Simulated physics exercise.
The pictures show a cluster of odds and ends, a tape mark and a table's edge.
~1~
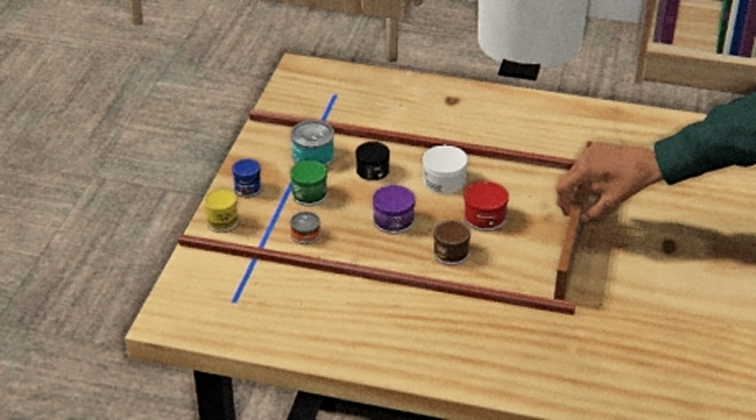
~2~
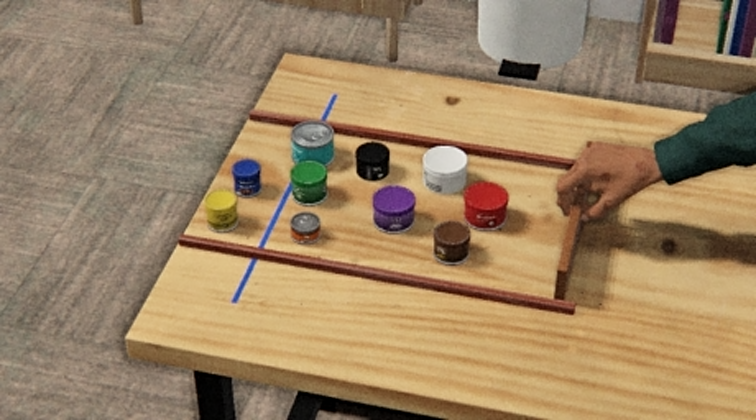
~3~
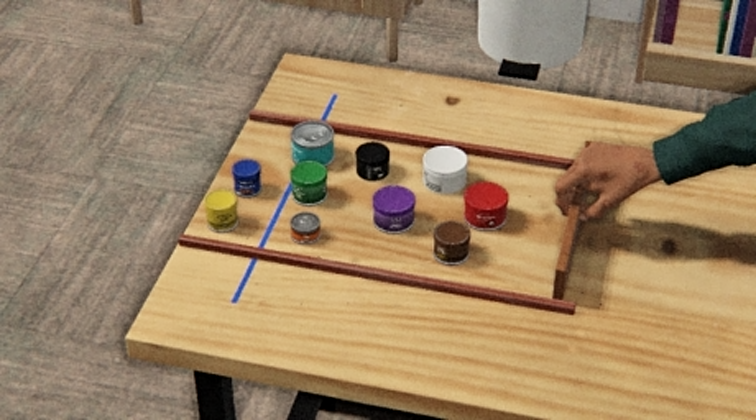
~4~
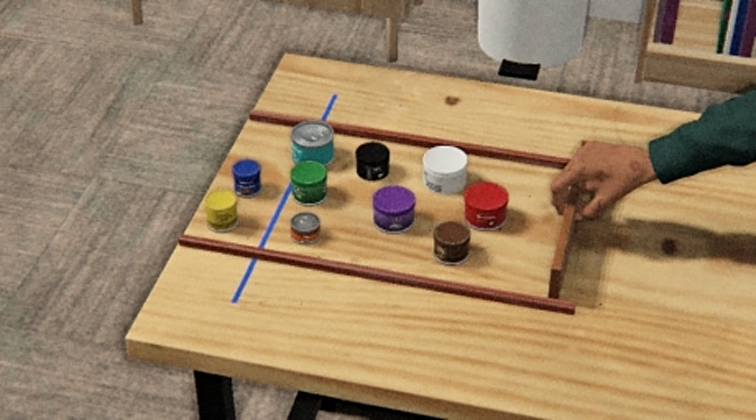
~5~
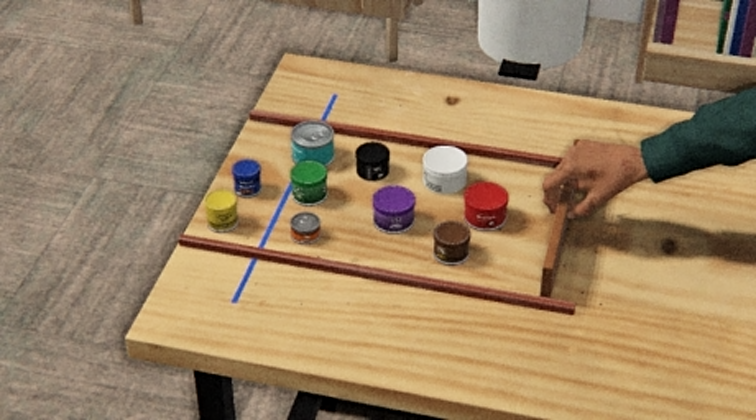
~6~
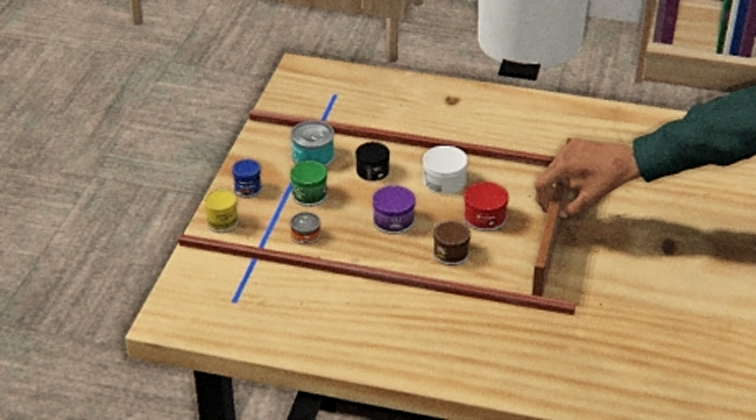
Hand sliding a wooden board slightly left between two rails on a table, while colourful paint pots near blue tape stay still.
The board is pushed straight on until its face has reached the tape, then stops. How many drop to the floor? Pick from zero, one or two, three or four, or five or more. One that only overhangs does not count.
Here the number that fall off is one or two.
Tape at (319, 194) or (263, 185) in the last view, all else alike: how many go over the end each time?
Down on the floor: 0 and 5.
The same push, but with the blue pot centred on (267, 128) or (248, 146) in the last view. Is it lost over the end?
In that order, it is lost; tumbles off.
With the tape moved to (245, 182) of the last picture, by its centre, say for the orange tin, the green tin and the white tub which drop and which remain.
The orange tin falls; the green tin tumbles off; the white tub remains up.
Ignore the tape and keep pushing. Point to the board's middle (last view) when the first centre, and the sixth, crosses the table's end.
About (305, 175), then (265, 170).
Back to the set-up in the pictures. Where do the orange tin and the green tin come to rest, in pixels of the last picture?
The orange tin stops around (217, 225); the green tin around (233, 178).
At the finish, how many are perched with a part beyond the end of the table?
The number is 1.
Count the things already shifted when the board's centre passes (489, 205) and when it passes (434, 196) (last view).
The counts are 1 and 4.
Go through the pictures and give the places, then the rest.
The first frame shows yellow tin (222, 211); blue pot (247, 178); turquoise tin (313, 145); board (576, 219); tape (289, 189).
The second frame shows blue pot (247, 179); green tin (309, 184).
The third frame shows turquoise tin (313, 145); orange tin (305, 228).
The fourth frame shows yellow tin (222, 211); black tub (373, 162).
The fifth frame shows blue pot (247, 179); purple tin (394, 210).
The sixth frame shows yellow tin (222, 211); blue pot (247, 179); turquoise tin (313, 145); board (555, 215); tape (289, 189).
A little later, none off yet; yellow tin at rest near (222, 211); blue pot at rest near (247, 179); turquoise tin at rest near (313, 145).
When it is over, the number that fall off is one or two; down, turquoise tin and blue pot.
